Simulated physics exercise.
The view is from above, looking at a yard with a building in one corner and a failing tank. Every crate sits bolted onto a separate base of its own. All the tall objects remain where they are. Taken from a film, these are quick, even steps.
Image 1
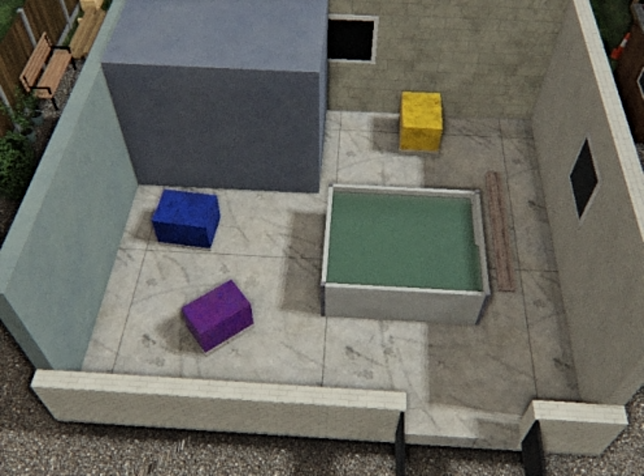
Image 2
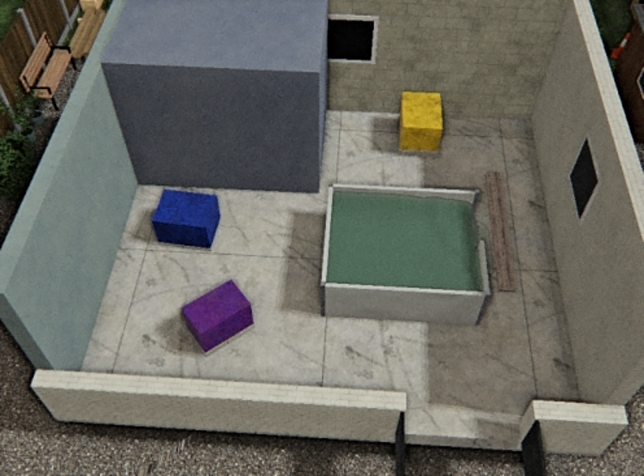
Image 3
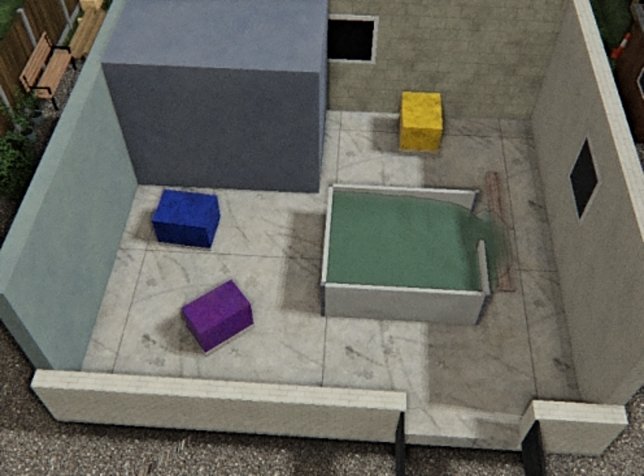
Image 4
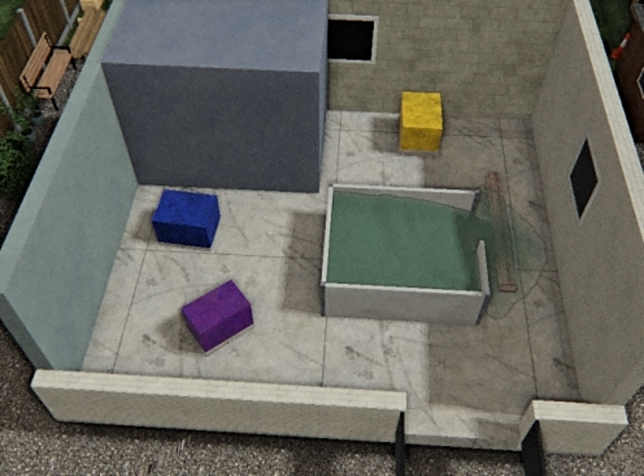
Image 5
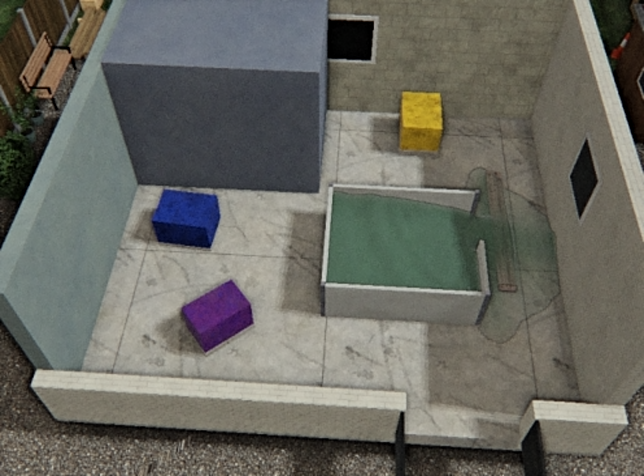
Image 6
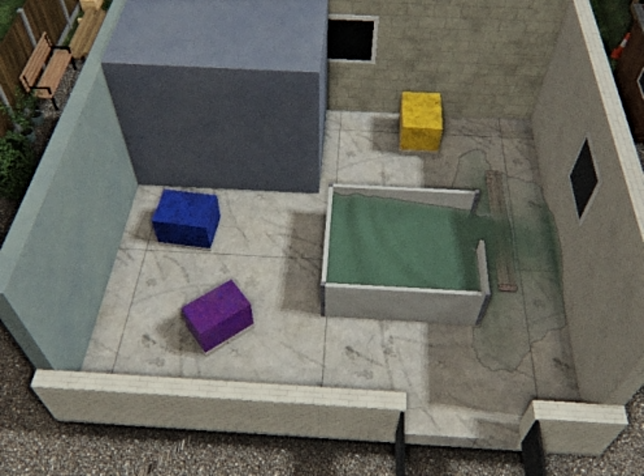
Greenish water in the walled tank broke out through a gap in its right side, poured onto the pale yard floor, and spread outward to the right-hand wall while the coloured blocks stayed still.
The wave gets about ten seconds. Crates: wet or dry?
In order: The purple crate ends up clear of the water; the yellow crate ends up with water on it; the blue crate ends up with water on it.
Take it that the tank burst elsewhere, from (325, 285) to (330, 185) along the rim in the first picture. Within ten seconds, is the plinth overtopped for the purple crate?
Looks like the purple crate goes under.
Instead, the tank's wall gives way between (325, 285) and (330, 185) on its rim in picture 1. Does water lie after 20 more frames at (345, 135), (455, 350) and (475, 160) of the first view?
Okay, the first is left untouched, the next is left untouched, and the last is left untouched.
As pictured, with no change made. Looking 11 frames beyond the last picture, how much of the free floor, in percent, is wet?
I'd say close to 30 per cent.
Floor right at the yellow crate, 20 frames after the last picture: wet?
By then the yellow crate has been hit.
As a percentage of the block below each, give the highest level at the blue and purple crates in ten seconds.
170 and 70 per cent, roughly.
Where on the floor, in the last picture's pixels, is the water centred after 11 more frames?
About (445, 260) in the last view.
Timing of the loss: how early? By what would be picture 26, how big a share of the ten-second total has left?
20 per cent.
A moment on, water covers 30 % of the floor; the purple crate not reached, the yellow crate water round its plinth, the blue crate not reached.
Next, water covers 30 % of the floor; the purple crate not reached, the yellow crate water round its plinth, the blue crate not reached.
Then, water covers 40 % of the floor; the purple crate not reached, the yellow crate water round its plinth, the blue crate not reached.
Later, water covers 70 % of the floor; the purple crate water round its plinth, the yellow crate water round its plinth, the blue crate water round its plinth.
In the end, water covers 90 % of the floor; the purple crate stayed above the water, the yellow crate was topped, the blue crate was topped.
